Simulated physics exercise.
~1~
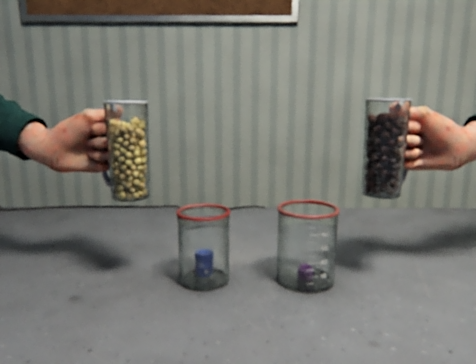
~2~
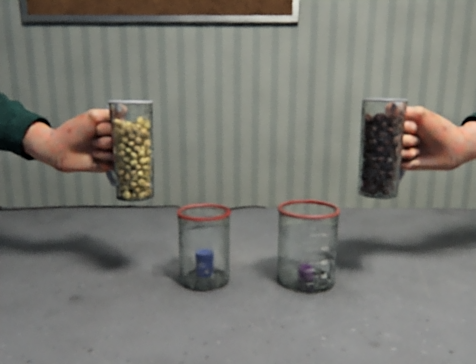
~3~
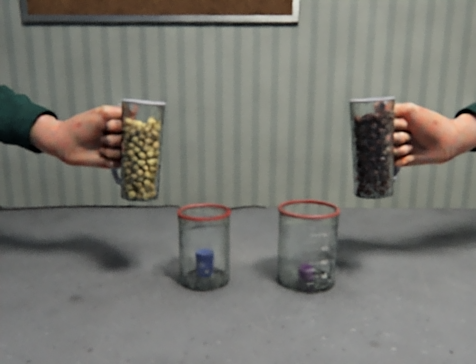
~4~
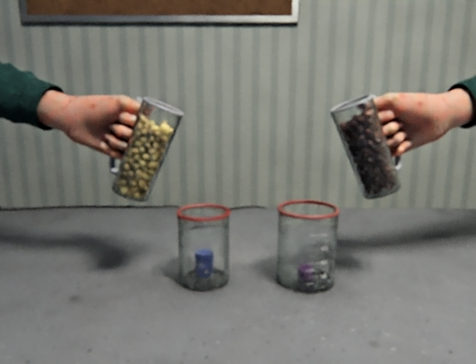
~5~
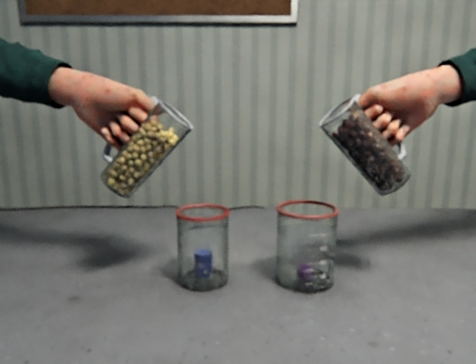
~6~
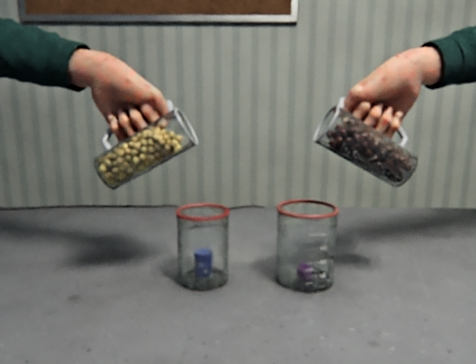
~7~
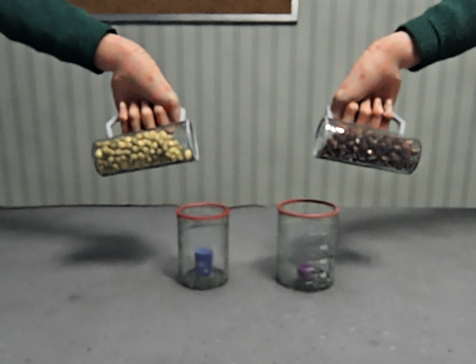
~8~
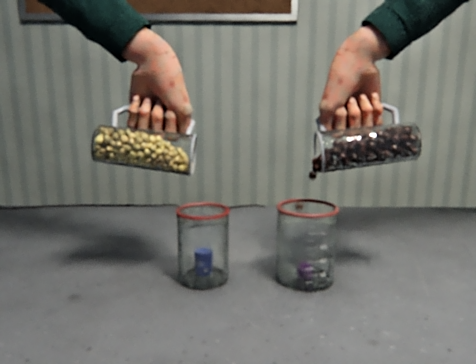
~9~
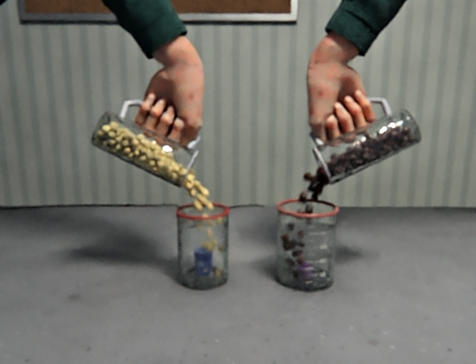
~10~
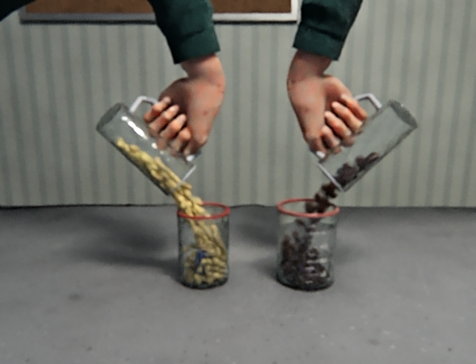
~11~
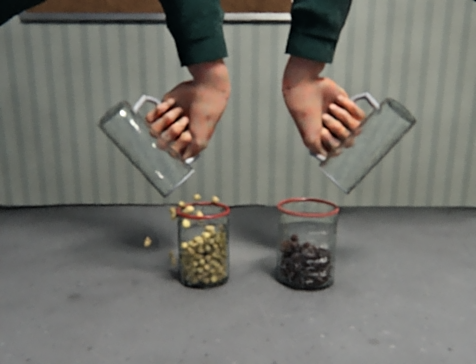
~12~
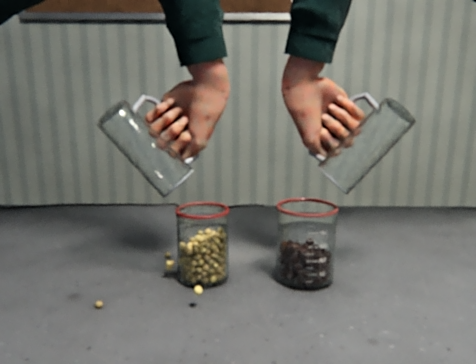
Two hands tip glass mugs and pour yellow and dark pieces, burying both small objects.
